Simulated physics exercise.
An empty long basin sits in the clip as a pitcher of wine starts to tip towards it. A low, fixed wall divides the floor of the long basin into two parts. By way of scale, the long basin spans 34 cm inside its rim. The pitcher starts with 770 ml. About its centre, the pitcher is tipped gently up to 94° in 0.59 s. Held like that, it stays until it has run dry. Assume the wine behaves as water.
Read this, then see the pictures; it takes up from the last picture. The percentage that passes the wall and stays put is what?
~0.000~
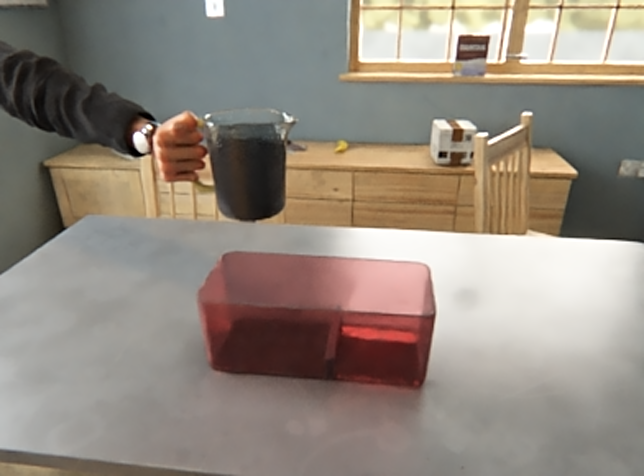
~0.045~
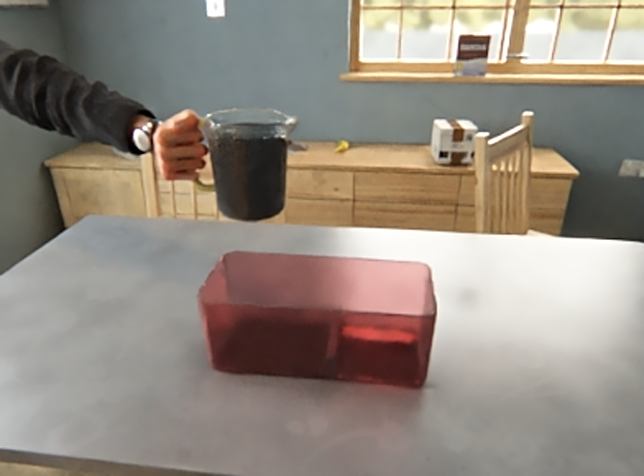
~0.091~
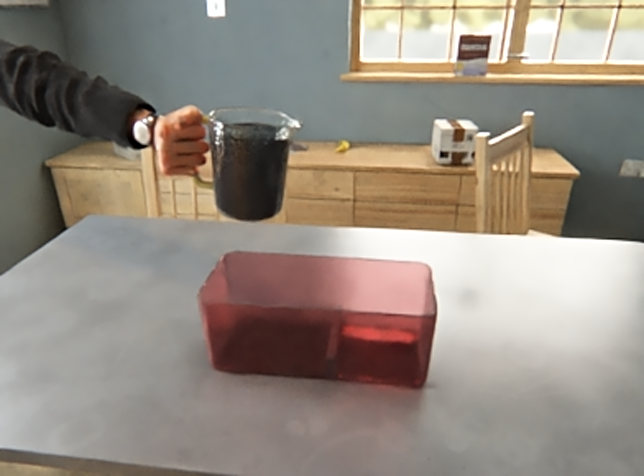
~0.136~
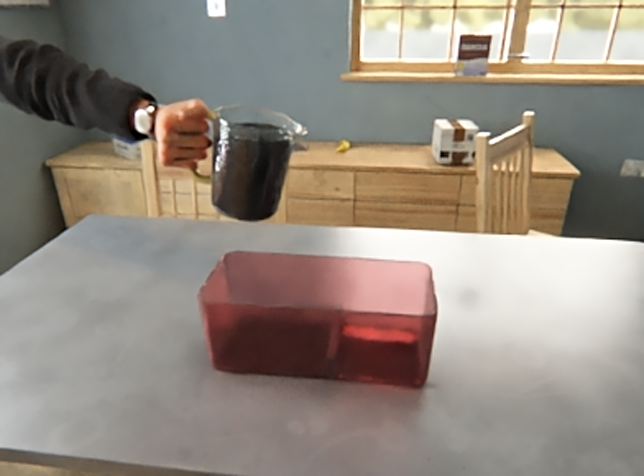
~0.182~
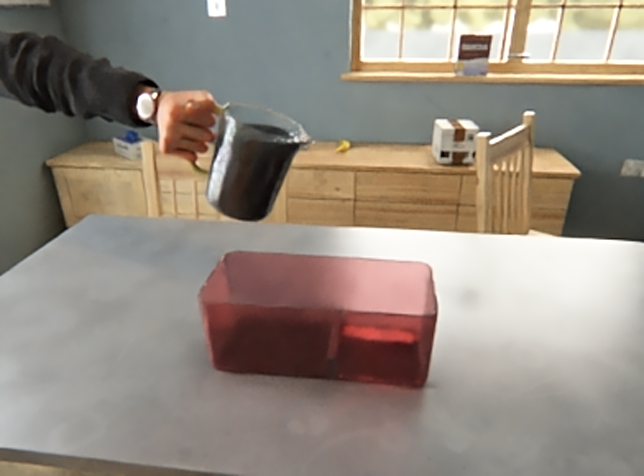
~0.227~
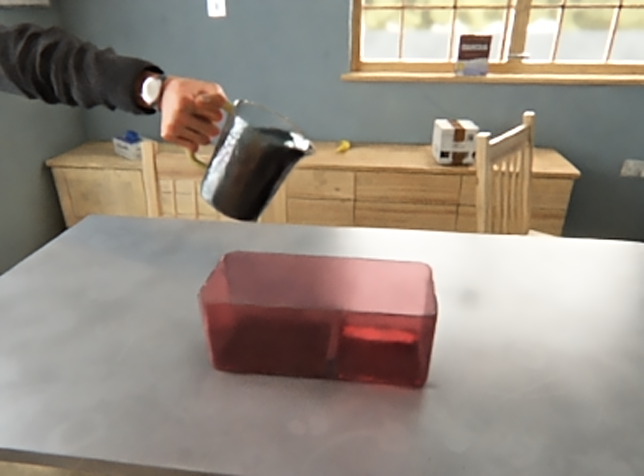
It is about 89 per cent.
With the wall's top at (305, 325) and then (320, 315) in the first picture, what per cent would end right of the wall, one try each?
Respectively close to 90 and 95 %.
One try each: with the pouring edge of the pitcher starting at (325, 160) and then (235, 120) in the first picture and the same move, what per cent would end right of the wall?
It comes to 90 per cent, and then 5 per cent.
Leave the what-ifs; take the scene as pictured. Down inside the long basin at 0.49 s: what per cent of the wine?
Roughly 7 per cent.
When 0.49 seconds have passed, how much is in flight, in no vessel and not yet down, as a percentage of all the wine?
Close to 28 per cent, I'd say.
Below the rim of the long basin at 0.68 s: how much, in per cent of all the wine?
I'd put it at roughly 48 per cent.
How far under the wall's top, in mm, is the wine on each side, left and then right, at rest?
Left roughly 34 mm; right roughly 0 mm.
By 0.49 s the tilt is 87° and 65 per cent is still to pour, 0 is left of the wall and 7 right of it.
By 0.68 s the tilt is 94° and 28 per cent is still to pour, 2 is left of the wall and 47 right of it.
By 0.87 s the tilt is 94° and 10 per cent is still to pour, 5 is left of the wall and 75 right of it.
By 1.09 s the tilt is 94° and 3 per cent is still to pour, 7 is left of the wall and 85 right of it.
At rest 9 per cent lies left of the wall, 89 right of it and 2 outside.
